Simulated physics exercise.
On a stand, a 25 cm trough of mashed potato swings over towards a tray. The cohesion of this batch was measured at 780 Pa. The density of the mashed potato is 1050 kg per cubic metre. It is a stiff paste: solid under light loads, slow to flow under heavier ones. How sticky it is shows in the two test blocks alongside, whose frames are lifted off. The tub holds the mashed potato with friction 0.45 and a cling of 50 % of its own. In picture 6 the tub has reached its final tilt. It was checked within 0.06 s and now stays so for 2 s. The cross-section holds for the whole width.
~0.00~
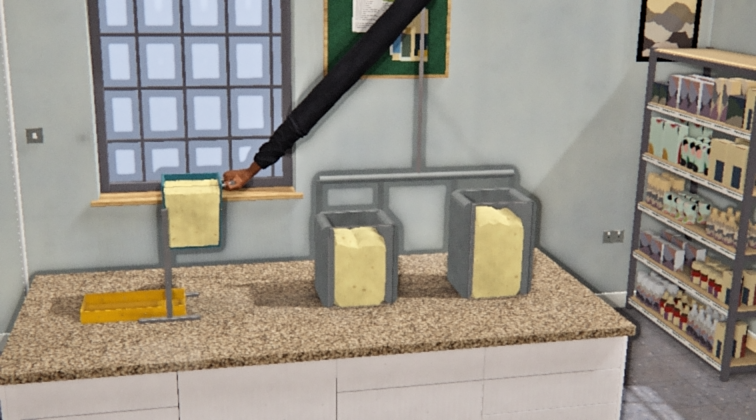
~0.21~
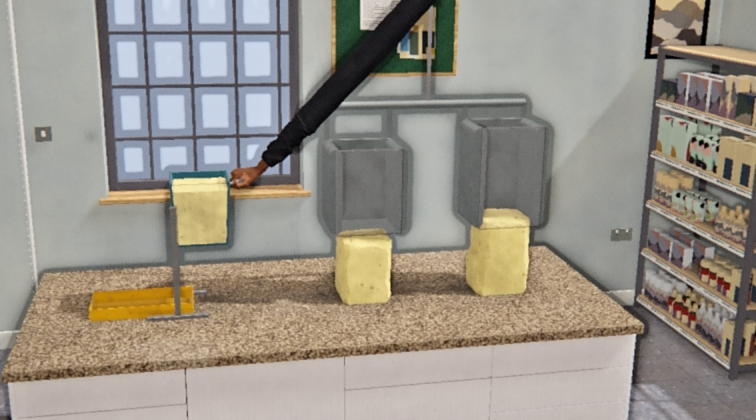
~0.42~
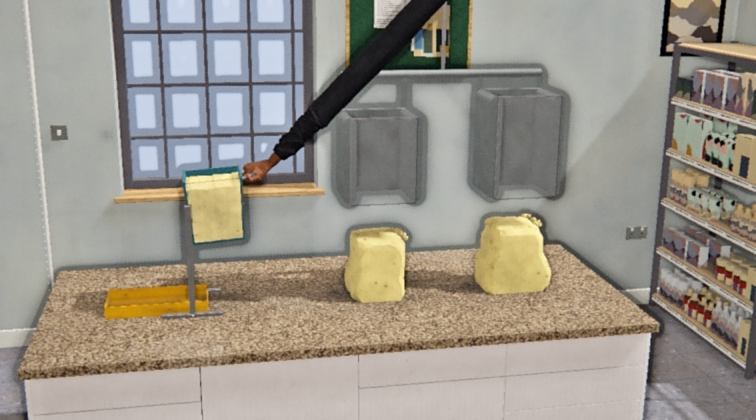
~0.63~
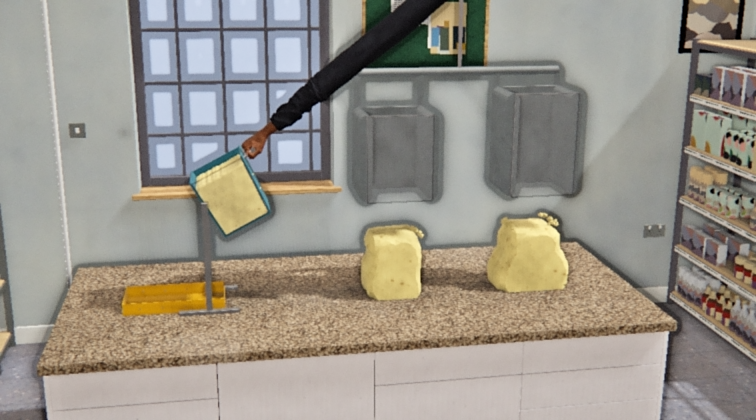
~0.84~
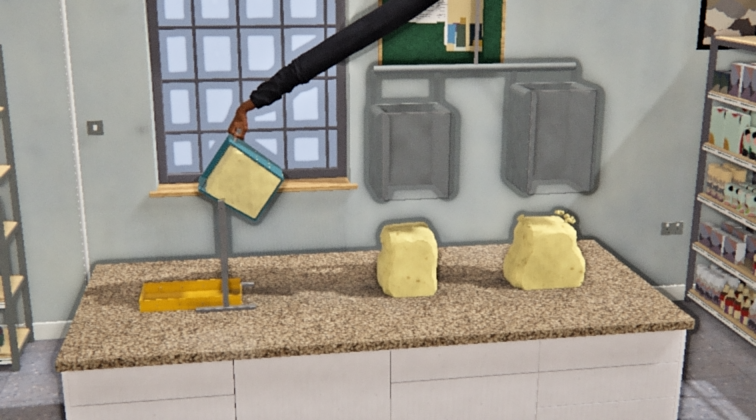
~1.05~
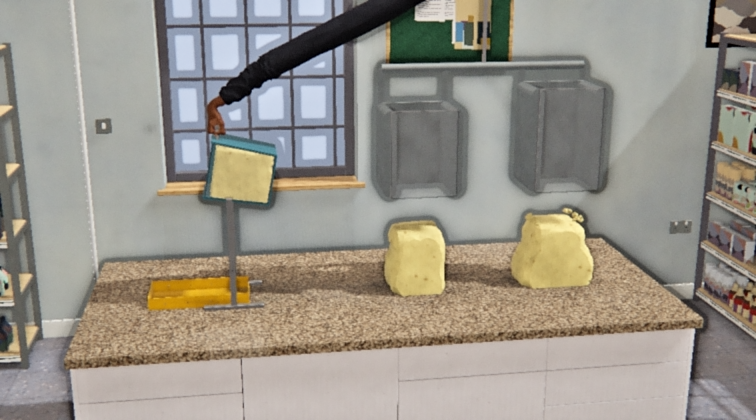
On a speckled counter, two grey casings rose off pale yellow blocks, which sagged a little, and then a black-sleeved arm tilted a teal tub of mashed potato leftward above a yellow tray.
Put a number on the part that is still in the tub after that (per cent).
Close to 100 per cent.
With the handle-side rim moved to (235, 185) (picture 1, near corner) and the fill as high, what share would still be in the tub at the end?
It would be near 100 %.
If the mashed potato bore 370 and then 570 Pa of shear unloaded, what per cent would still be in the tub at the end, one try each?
In turn about 85 %, 100 %.
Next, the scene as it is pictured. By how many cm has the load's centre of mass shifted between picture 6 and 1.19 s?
Roughly 0 cm.
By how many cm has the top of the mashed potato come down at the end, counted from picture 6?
Roughly 0 cm.
After 1.19 s, the tub is at 79 degrees and holds 100 %.
After 1.36 s, the tub is at 79 degrees and holds 100 %.
After 1.53 s, the tub is at 79 degrees and holds 100 %.
After 1.70 s, the tub is at 79 degrees and holds 100 %.
After 3.05 s, the tub is at 79 degrees and holds 100 %.
